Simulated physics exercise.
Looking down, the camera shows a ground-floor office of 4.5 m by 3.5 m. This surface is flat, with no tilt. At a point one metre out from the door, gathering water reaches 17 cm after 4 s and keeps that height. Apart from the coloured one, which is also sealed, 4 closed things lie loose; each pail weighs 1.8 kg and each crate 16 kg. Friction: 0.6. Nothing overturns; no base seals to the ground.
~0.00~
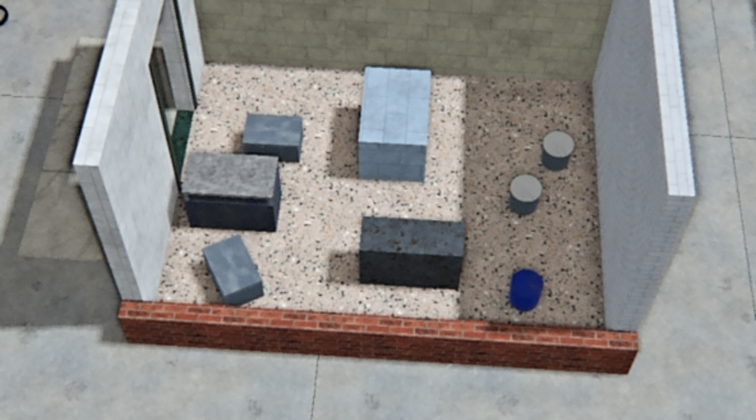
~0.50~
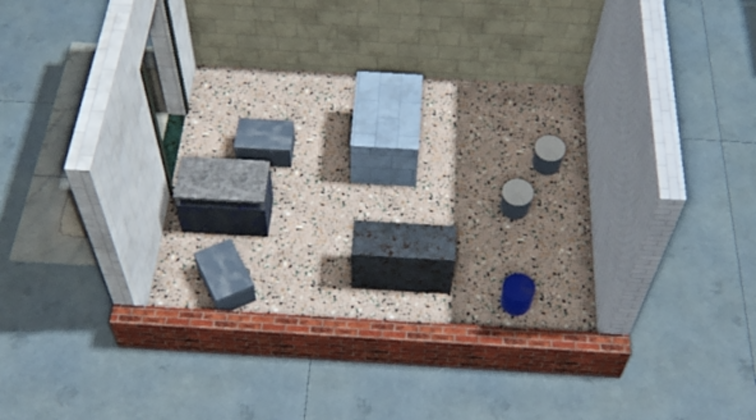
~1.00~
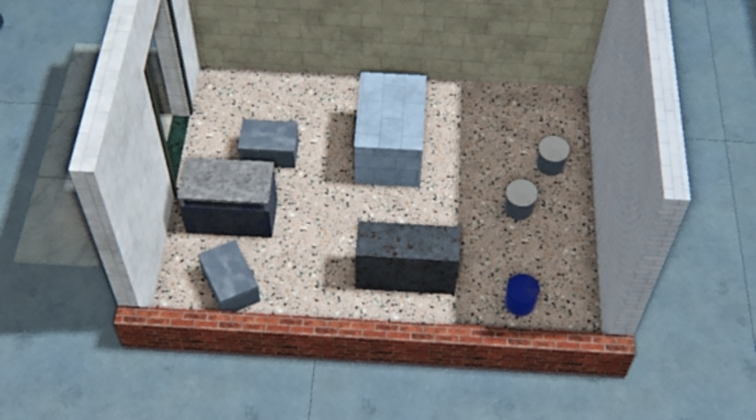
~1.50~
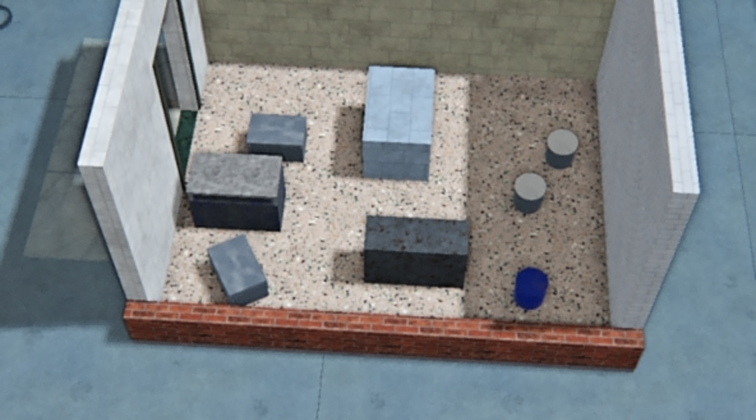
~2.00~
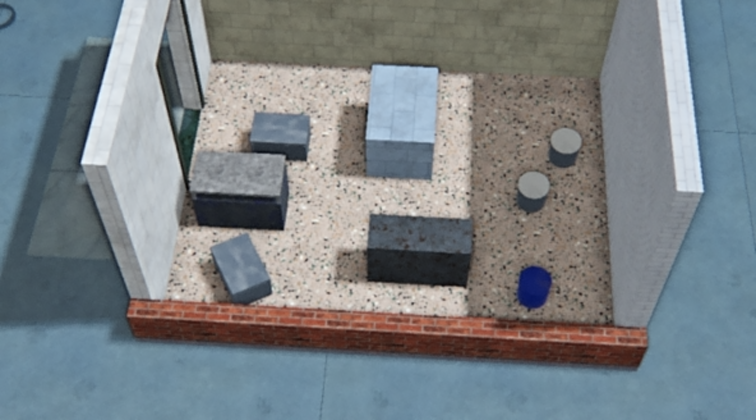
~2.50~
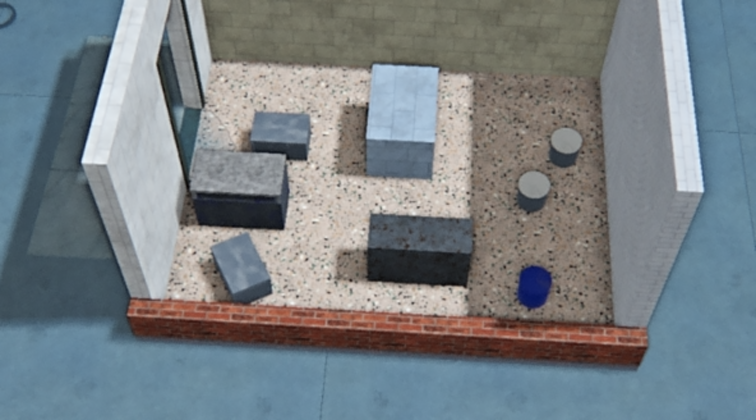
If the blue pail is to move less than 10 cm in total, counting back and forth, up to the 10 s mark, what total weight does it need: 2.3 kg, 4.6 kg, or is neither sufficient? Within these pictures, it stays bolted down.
2.3 kg is sufficient.
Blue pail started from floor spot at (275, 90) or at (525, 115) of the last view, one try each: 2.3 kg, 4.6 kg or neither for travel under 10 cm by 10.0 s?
Trial 1 - no option succeeds; trial 2 - only the upper mass works.
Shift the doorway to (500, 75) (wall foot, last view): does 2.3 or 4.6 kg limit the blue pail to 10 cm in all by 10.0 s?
In that setup neither mass works.
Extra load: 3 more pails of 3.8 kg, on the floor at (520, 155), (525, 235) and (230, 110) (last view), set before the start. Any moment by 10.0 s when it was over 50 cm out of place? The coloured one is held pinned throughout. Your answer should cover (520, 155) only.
Note: Stays within it.
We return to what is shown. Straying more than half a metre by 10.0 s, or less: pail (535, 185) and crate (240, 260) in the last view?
In turn: Beyond, below.
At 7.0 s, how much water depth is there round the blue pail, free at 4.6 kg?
1 cm, roughly.
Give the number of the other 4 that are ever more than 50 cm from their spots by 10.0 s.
All told, that gives 3.
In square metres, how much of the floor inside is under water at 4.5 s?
Around 3.5 m2 of it.
After 3.5 s the blue pail would be 0 cm from its start with 2.3 kg and 0 cm from its start with 4.6 kg; 0 cm of water round it then.
After 4.5 s the blue pail would be 0 cm from its start with 2.3 kg and 0 cm from its start with 4.6 kg; 0 cm of water round it then.
After 7.0 s the blue pail would be 0 cm from its start with 2.3 kg and 0 cm from its start with 4.6 kg; 1 cm of water round it then.
After 10.0 s the blue pail would be 0 cm from its start with 2.3 kg and 0 cm from its start with 4.6 kg; 3 cm of water round it then.
